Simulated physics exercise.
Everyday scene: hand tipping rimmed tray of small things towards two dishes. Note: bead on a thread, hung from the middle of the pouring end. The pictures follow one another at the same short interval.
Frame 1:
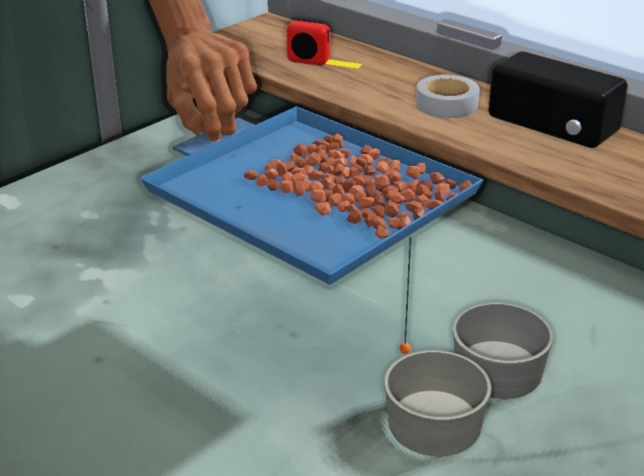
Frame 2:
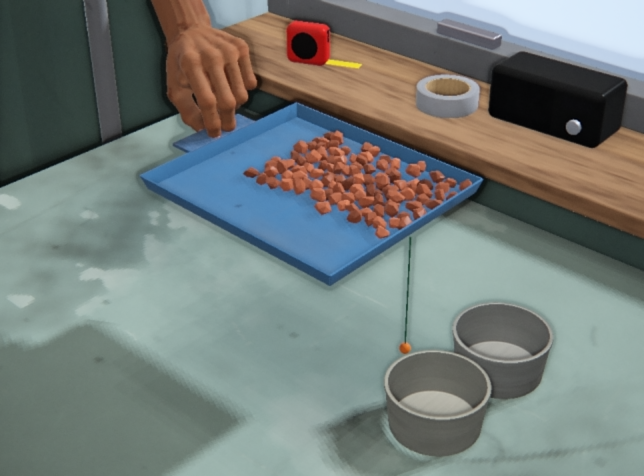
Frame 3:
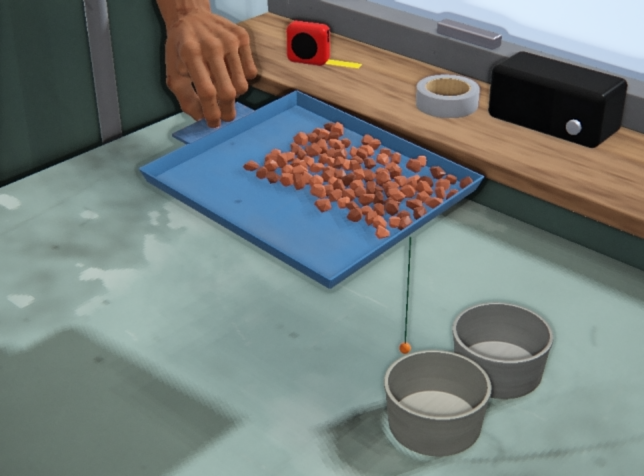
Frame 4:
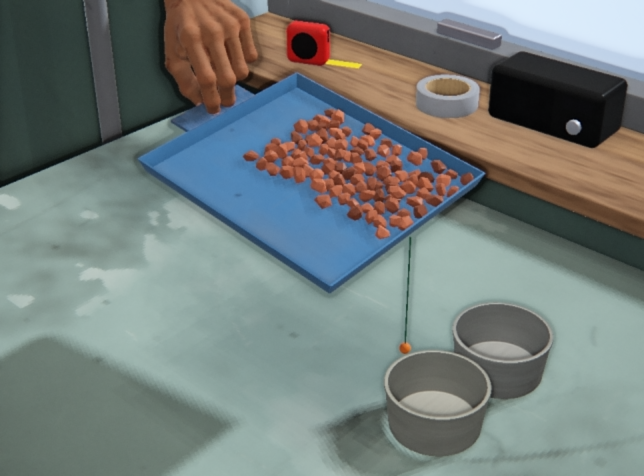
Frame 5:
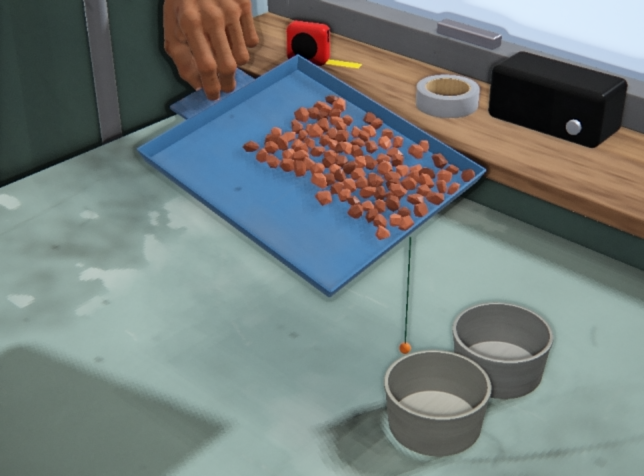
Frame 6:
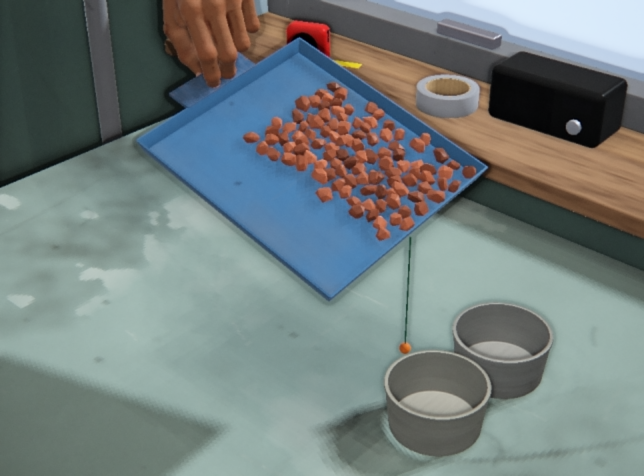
On a pale worktop, a hand raising the handle end of a blue tray of reddish-brown bits near two grey dishes.
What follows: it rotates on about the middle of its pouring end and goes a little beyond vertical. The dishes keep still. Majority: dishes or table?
Table.
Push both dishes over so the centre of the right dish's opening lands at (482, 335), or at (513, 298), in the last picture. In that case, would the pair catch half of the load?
The first place gets a lesser share, the second a lesser share.
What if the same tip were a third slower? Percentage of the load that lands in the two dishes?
About 10 %.
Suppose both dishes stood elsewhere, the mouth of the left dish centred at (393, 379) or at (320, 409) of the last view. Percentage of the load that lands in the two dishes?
Trial 1 near 20 percent, trial 2 near 60 percent.
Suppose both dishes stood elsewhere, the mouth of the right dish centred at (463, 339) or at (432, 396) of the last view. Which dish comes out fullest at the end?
Taking the places in turn, it's the left side and then the left side.
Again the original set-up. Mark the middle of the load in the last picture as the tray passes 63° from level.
(364, 248).
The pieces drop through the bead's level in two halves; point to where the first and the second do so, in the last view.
Around (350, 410), followed by around (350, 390).
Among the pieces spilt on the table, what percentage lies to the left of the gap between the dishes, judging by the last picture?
I make it about 100 percent or so.
Shortly afterwards, tray tipped steeply; the bulk on the tray; a little in the air.
Next, tray tipped past a quarter turn; only a few on the tray; a little in the left dish; the bulk outside both; a little in the air.
Some moments later, tray tipped past a quarter turn; a little in the left dish; all but a few outside both.
In the end, tray tipped past a quarter turn; a little in the left dish; none at all in the right dish; all but a few outside both.
